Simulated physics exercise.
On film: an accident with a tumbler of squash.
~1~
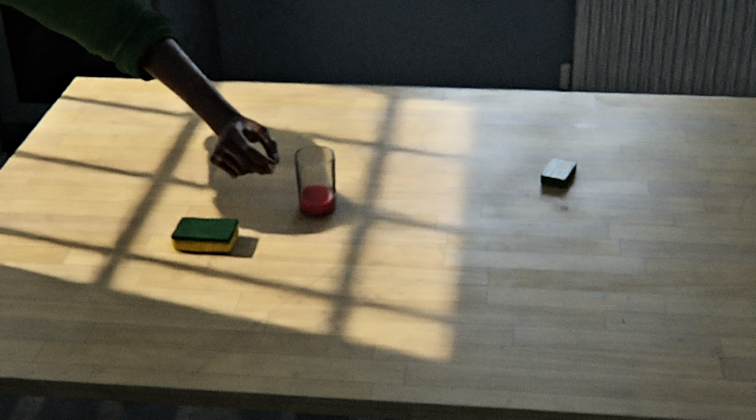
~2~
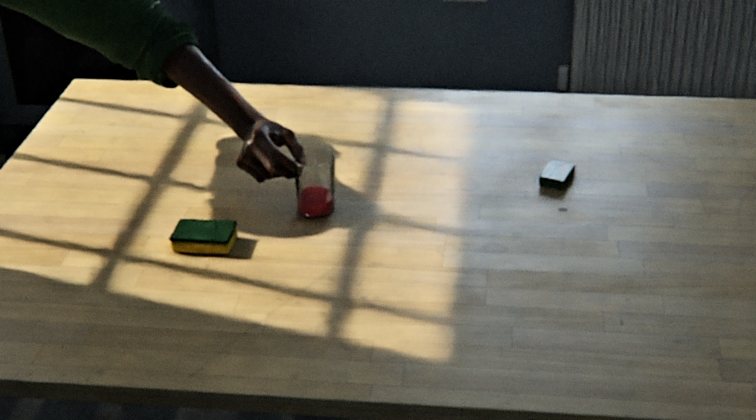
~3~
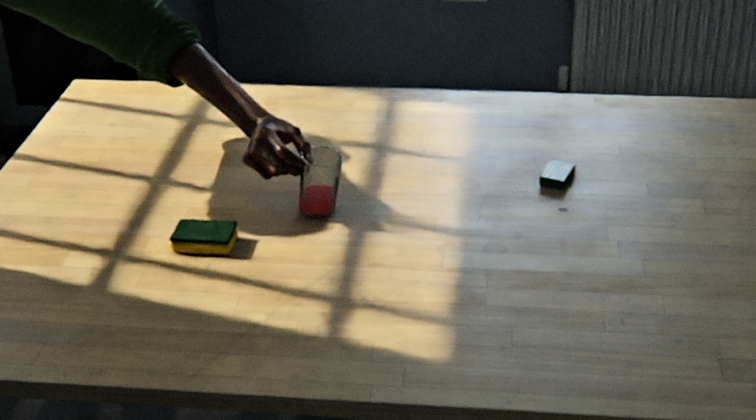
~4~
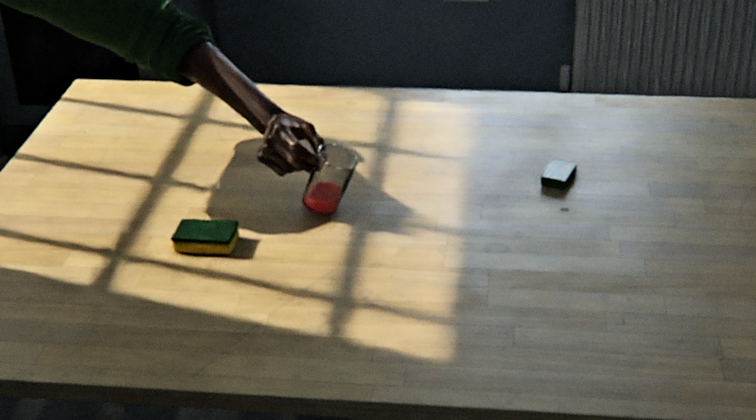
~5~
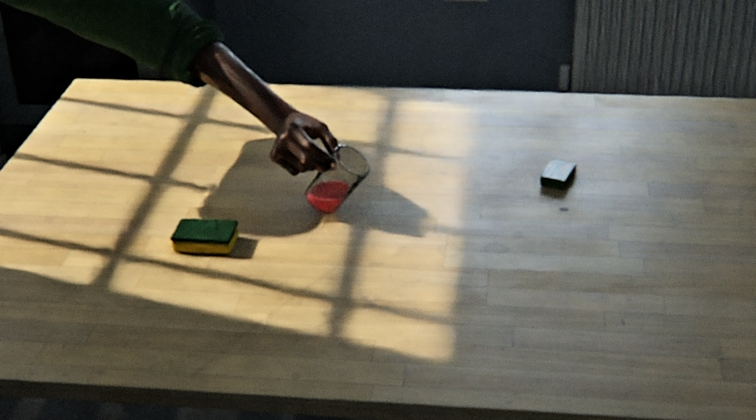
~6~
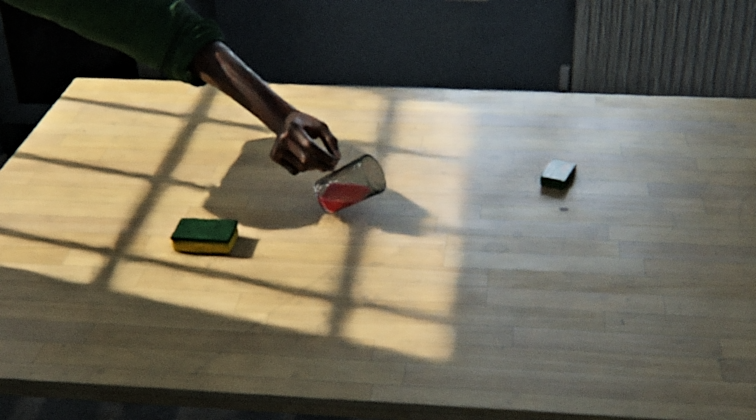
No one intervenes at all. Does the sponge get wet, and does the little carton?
Looking at the sponge first, it is not touched; the little carton is not touched.
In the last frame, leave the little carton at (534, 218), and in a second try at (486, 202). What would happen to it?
Lab note - position 1: It gets touched by it; position 2: It gets touched by it.
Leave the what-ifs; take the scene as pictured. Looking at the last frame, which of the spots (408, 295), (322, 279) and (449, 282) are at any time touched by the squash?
Checking each in turn gives out of the spill, out of the spill and out of the spill.
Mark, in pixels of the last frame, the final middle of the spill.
About (504, 228).
A moment on, the puddle covers about as much as a saucer; the sponge is untouched; the little carton is untouched.
Further on, the puddle covers about as much as a plate; the sponge is untouched; the little carton is untouched.
When it is over, the puddle covers about as much as a plate; the sponge is untouched; the little carton is untouched.
